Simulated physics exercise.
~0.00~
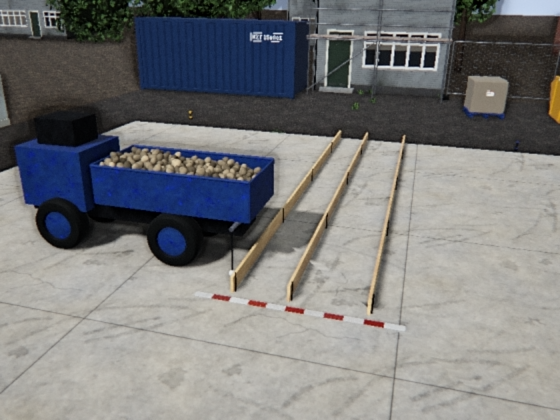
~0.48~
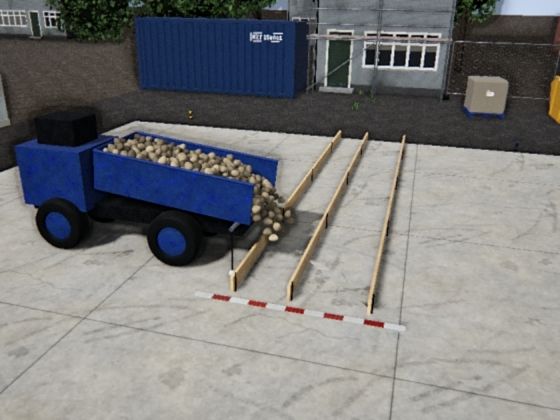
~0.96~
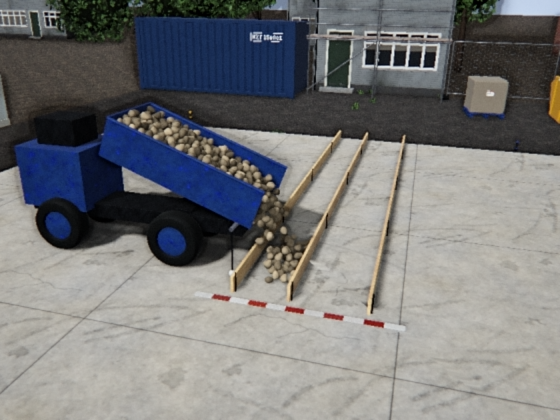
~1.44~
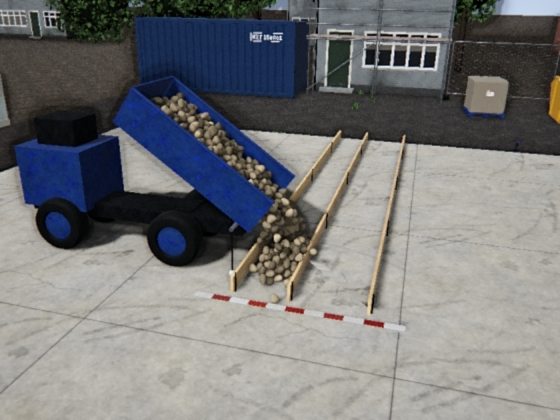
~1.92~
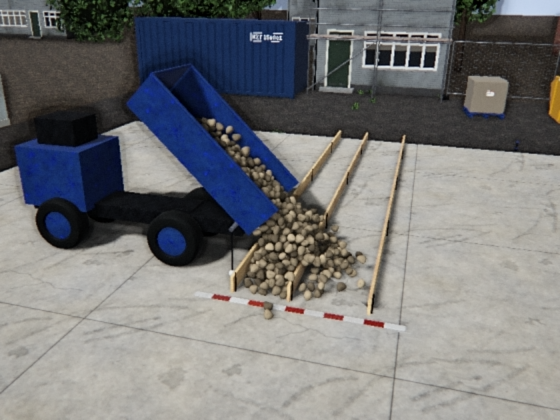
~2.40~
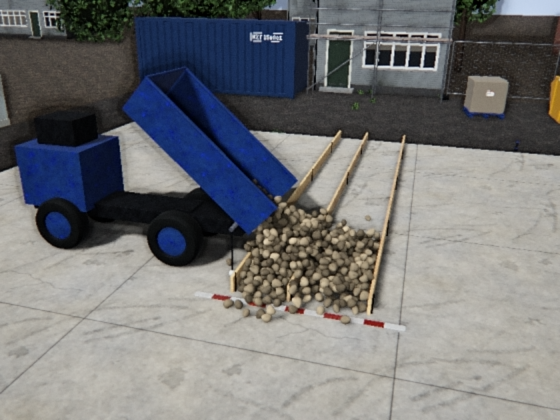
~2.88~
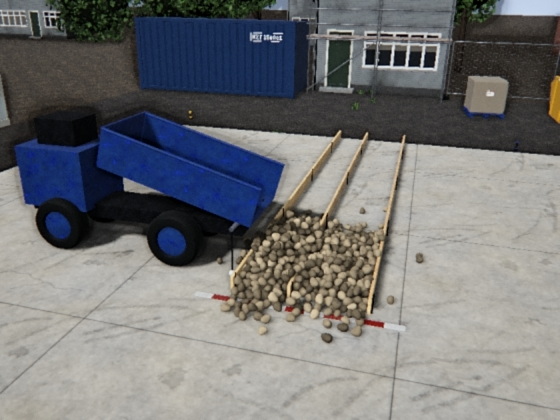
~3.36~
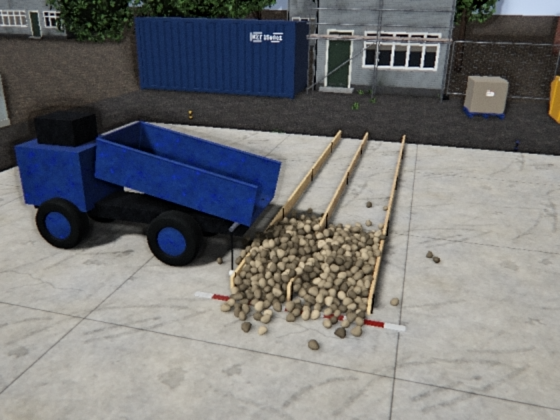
To begin with, a blue tipper truck loaded with round stones stands on a pale concrete yard, its rear facing three long wooden boards on the right. The body starts to tilt, and stones spill from its back end into the nearer bay. As it rises steeply, the load slides down, piles over the middle board and spreads into the farther bay. Once empty, the body lowers partway and stays slightly tilted. The stones end in a broad heap across both bays, with some over the red and white staff and a few strays beyond.
